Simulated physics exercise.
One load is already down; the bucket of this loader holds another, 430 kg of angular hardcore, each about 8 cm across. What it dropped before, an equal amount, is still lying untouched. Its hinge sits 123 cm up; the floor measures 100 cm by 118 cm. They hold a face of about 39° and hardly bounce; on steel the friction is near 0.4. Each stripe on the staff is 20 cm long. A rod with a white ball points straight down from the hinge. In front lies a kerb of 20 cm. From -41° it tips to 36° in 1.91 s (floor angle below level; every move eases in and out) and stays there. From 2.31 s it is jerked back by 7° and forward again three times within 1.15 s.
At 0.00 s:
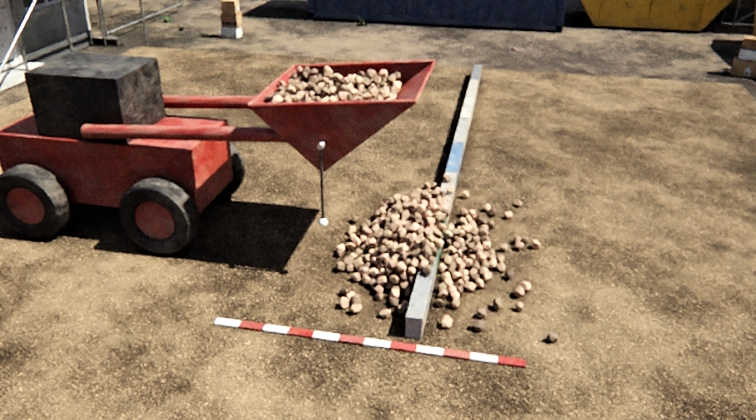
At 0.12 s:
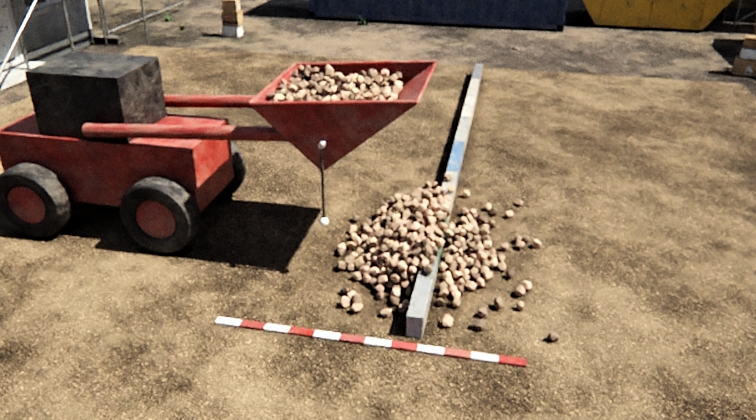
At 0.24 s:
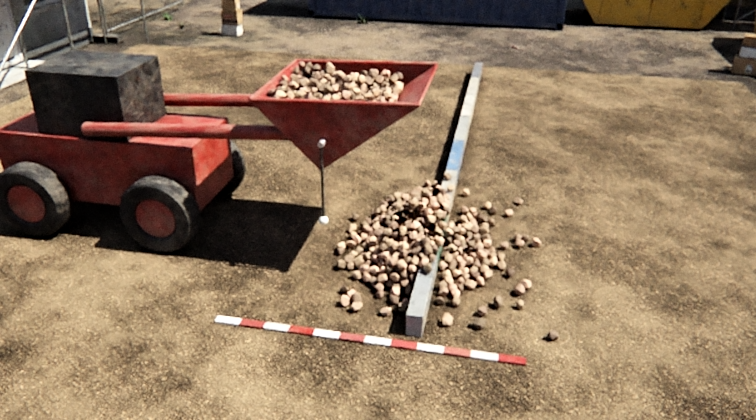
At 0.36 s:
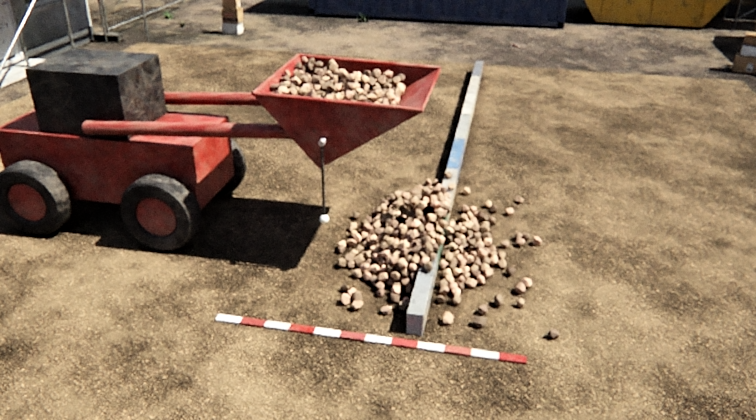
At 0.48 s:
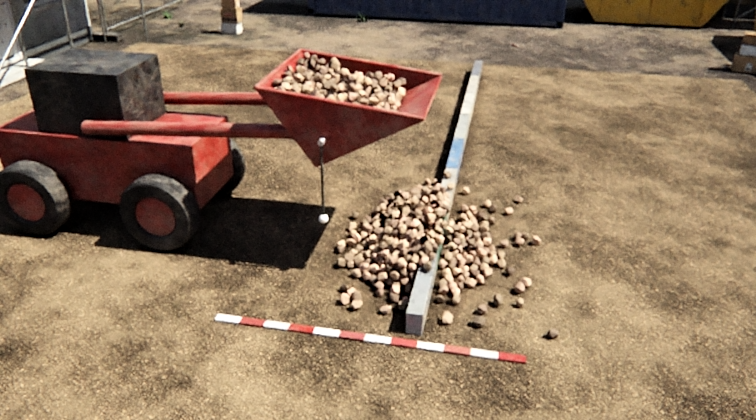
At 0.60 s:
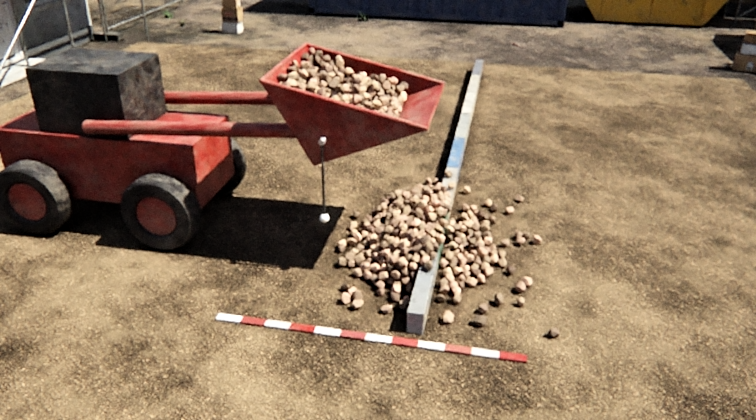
The red loader's raised bucket of stones slowly tilts forward beside a pile across a kerb.
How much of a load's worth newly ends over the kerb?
Roughly 73 per cent of a load more.
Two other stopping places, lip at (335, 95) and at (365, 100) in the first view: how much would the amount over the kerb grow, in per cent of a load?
Near 0 per cent from the first place, 5 from the second.
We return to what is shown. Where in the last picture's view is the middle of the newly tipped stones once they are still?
Near (464, 230).
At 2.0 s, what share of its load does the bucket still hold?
Roughly 55 per cent is still inside.
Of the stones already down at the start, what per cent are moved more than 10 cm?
About 10 per cent.
After 1.4 s the floor is at 24°; in per cent of one load, 100 in the bucket, 80 on this side of the kerb, 20 over the kerb; the foremost stones are at (528, 261).
After 2.0 s the floor is at 36°; in per cent of one load, 56 in the bucket, 116 on this side of the kerb, 28 over the kerb; the foremost stones are at (528, 261).
After 3.9 s the floor is at 36°; in per cent of one load, 0 in the bucket, 107 on this side of the kerb, 93 over the kerb; the foremost stones are at (586, 265).
After 6.7 s the floor is at 36°; in per cent of one load, 0 in the bucket, 107 on this side of the kerb, 93 over the kerb; the foremost stones are at (586, 265). Net gain over the kerb, 73.
